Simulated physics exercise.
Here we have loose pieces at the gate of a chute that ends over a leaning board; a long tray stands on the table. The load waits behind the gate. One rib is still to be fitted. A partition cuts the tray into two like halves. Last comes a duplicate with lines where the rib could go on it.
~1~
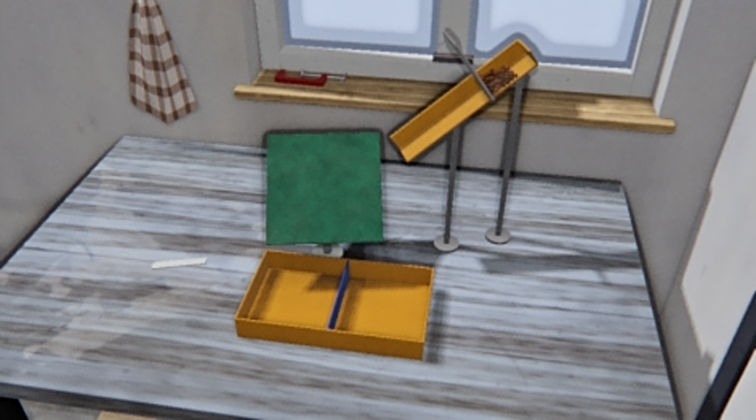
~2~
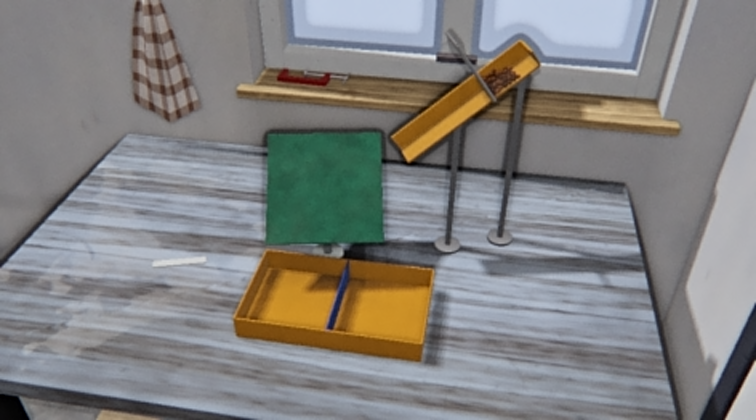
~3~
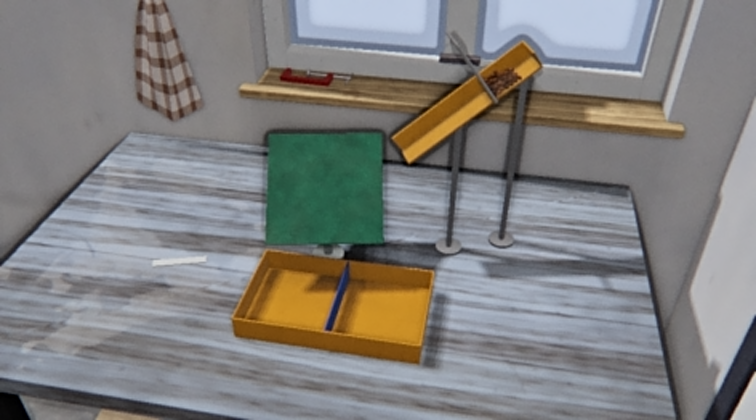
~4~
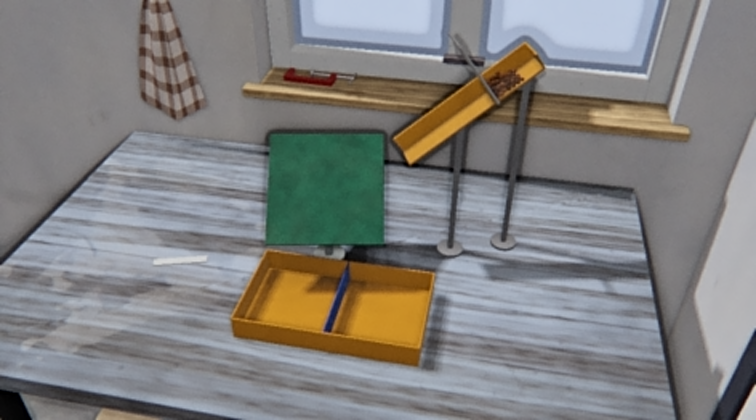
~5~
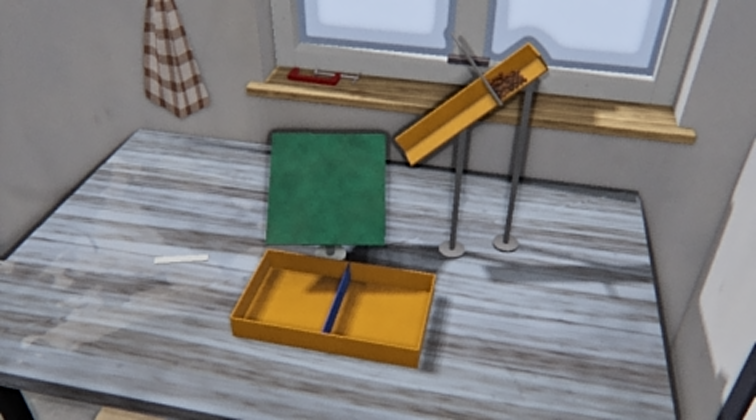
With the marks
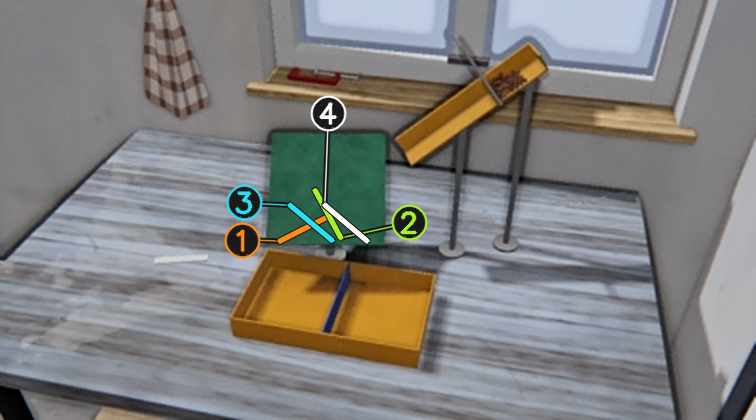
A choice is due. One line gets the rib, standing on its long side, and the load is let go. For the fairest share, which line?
Use line 3.
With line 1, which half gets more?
The left half.
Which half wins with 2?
More lands on the right.
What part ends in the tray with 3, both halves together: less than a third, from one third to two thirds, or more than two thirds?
Line 3 gives more than two thirds.
On the marked copy, line 1 from (330, 215) to (279, 241); line 2 from (315, 190) to (340, 237); line 3 from (289, 205) to (332, 240); line 4 from (324, 205) to (367, 241).
Choosing 1, of what is caught, the bulk in the left half, a small share in the right.
Choosing 2, of what is caught, a small share in the left half, the bulk in the right.
Choosing 3, of what is caught, close to a third in the left half, close to two thirds in the right.
Choosing 4, of what is caught, a small share in the left half, all but a few in the right.
